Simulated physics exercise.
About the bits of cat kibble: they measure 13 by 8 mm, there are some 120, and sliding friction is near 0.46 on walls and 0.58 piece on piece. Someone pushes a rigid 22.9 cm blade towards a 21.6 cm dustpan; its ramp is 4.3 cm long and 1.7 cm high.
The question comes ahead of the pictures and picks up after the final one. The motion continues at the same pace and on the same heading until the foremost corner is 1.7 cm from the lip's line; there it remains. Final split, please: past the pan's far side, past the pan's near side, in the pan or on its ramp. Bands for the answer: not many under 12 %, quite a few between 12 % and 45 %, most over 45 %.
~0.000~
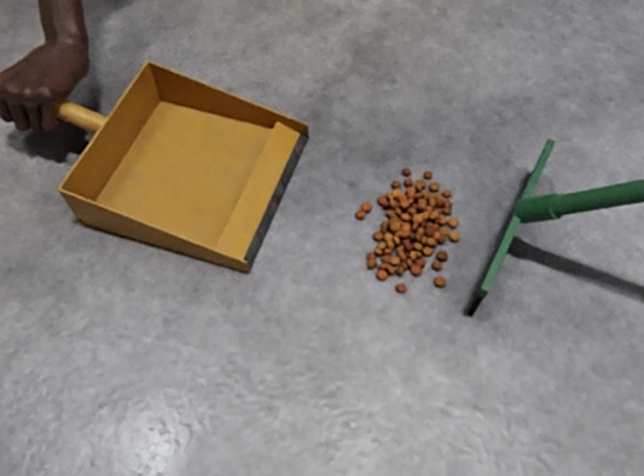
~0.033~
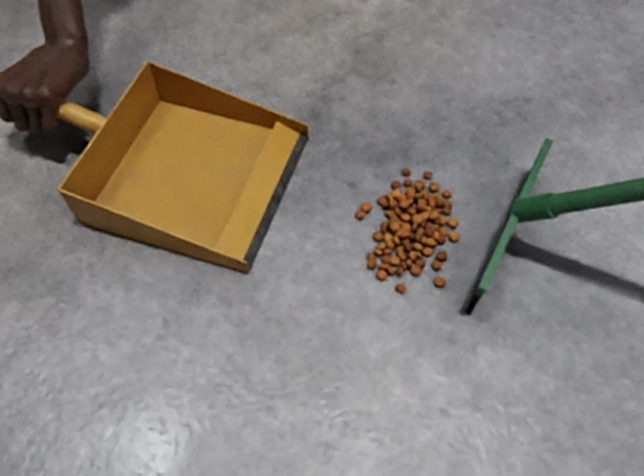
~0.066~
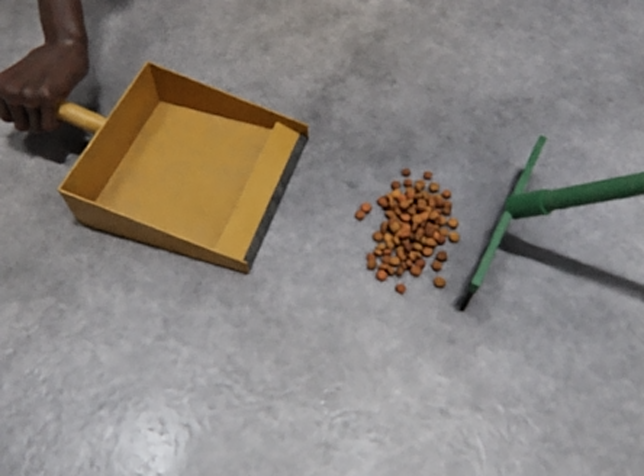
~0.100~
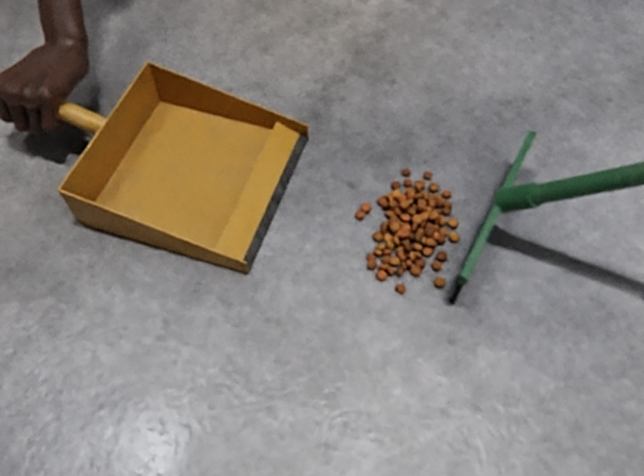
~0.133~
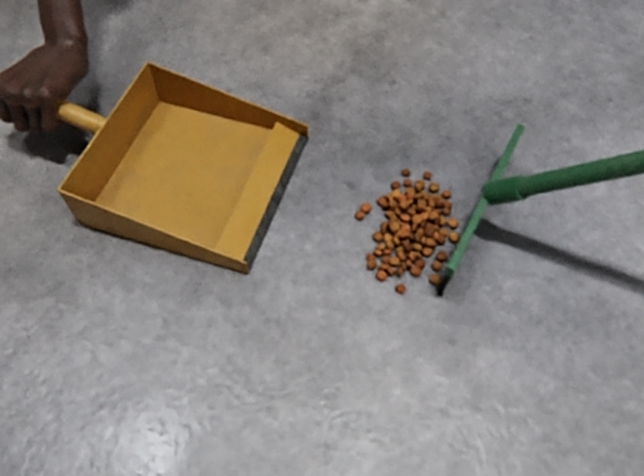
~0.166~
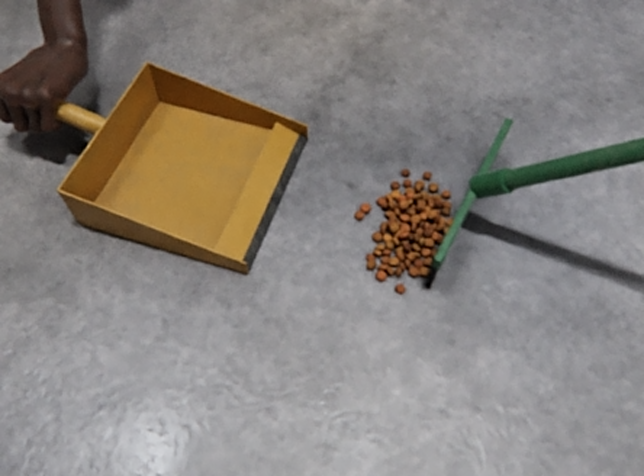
Far side: Quite a few; near side: Not many; pan: Quite a few.
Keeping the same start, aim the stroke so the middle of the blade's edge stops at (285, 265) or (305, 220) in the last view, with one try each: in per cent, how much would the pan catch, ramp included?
Roughly 0 per cent for the first try and 10 per cent for the second.
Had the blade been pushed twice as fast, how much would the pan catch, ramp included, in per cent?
It would be around 30 per cent.
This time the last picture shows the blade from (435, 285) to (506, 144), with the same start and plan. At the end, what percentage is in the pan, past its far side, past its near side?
Pan 15; far 5; near 0.
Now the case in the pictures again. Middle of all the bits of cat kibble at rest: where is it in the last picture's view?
Look around (305, 160) in the last picture.
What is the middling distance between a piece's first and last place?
I'd say near 16 cm.
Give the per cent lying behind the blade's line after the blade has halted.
Some 20 per cent.
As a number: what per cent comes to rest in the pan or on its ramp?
About 20 per cent.
Then, at 0.37 s, middle of the blade 13 cm from the lip; 0 % over the lip, far side 5 %, near side 0 %.
After 0.51 s, middle of the blade 7 cm from the lip; 0 % over the lip, far side 15 %, near side 0 %.
After 0.78 s, middle of the blade 4 cm from the lip; 20 % over the lip, far side 20 %, near side 0 %.
In the end, at 1.1 s, far side 20 %, near side 0 %, pan 20 %, in front of the lip or behind the blade 60 %.
